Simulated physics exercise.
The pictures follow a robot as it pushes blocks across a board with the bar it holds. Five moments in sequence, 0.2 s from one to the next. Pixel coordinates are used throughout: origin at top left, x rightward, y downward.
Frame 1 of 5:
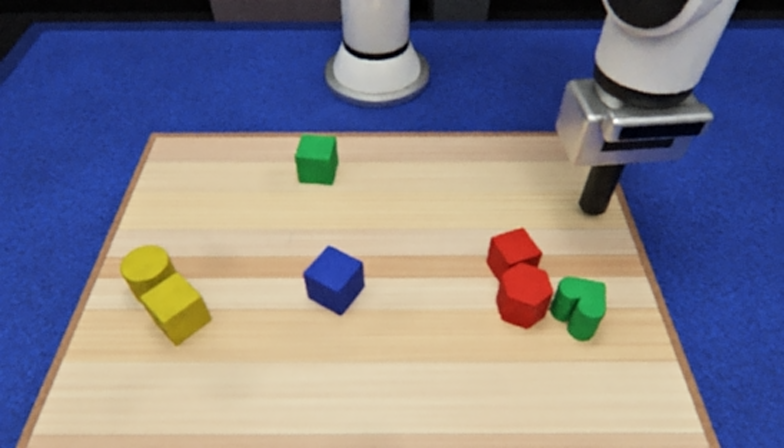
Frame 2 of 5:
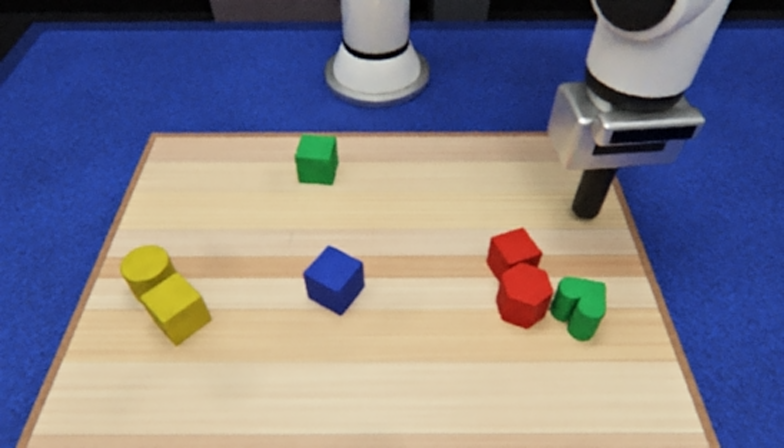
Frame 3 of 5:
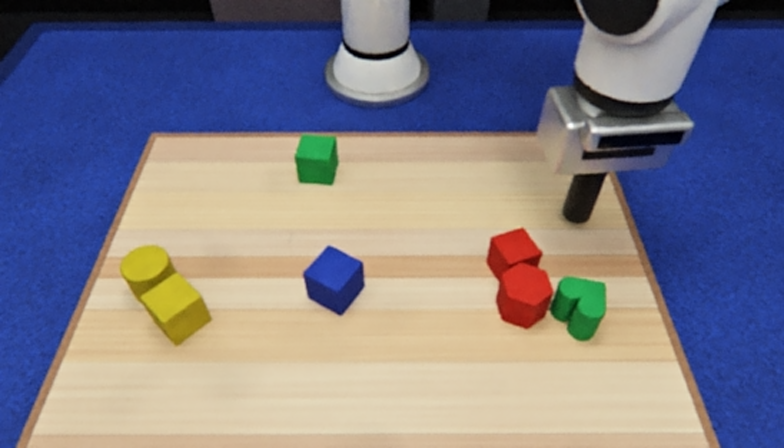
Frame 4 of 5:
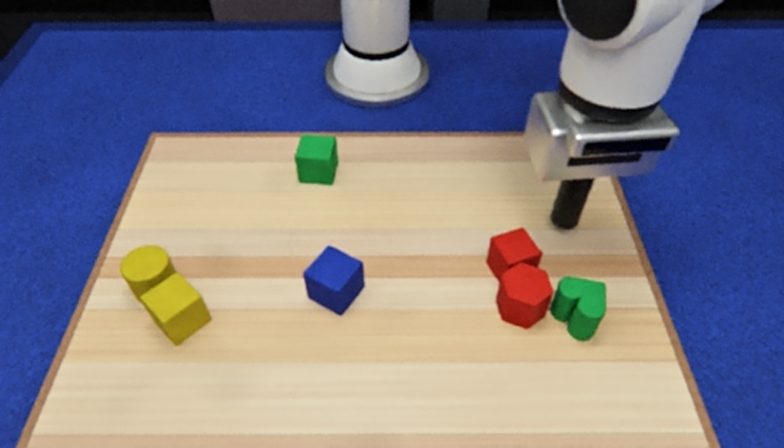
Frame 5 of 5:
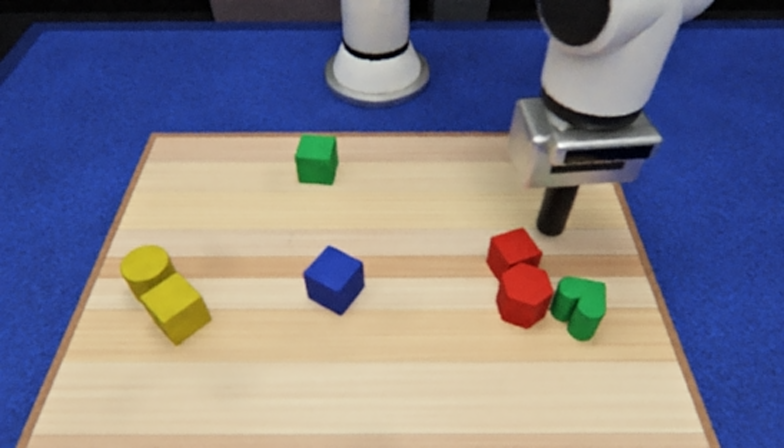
A pale wooden board edged in brown lies on a bright blue surface, seen from above at an angle by a still camera. Two yellow blocks sit at left, a green cube toward the back, a blue cube near the middle, and two red blocks beside a green heart at right. A white robotic arm slowly moves its black bar leftward and slightly nearer, approaching the motionless red blocks.
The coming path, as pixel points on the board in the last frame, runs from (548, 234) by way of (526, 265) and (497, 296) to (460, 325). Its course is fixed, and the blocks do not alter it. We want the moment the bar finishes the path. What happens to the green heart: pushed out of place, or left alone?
Put simply, it stays right there.
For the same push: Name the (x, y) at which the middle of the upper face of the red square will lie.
I expect it at (446, 272).
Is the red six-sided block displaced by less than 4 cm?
It seems so.
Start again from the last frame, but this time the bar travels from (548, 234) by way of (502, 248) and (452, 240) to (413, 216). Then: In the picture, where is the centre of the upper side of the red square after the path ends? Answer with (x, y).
The answer is (496, 253).
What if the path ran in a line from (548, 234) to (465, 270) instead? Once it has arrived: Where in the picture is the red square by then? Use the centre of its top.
The red square ends near (481, 272).
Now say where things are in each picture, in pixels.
Lower end of the bar (593, 206), tops of blocks, red square (517, 244), red six-sided block (528, 283), green heart (586, 294), in the first picture.
Bar (585, 209), blocks as before, in the second picture.
Bar (576, 214), blocks as before, in the third picture.
Bar (564, 219), blocks as before, in the fourth picture.
Bar (550, 226), red square (517, 244), red six-sided block (528, 283), green heart (586, 294), in the fifth picture.
What follows on the original path. One third of the way, bar (528, 258); red square (503, 252); red six-sided block (527, 287), turned 15° anticlockwise.
Two thirds of the way, bar (499, 288); red square (467, 268), turned 35° clockwise; red six-sided block (523, 304), turned 55° anticlockwise.
At the end, bar (462, 317); red square (446, 272), turned 70° clockwise; red six-sided block (522, 308), turned 65° anticlockwise; green heart not moved.
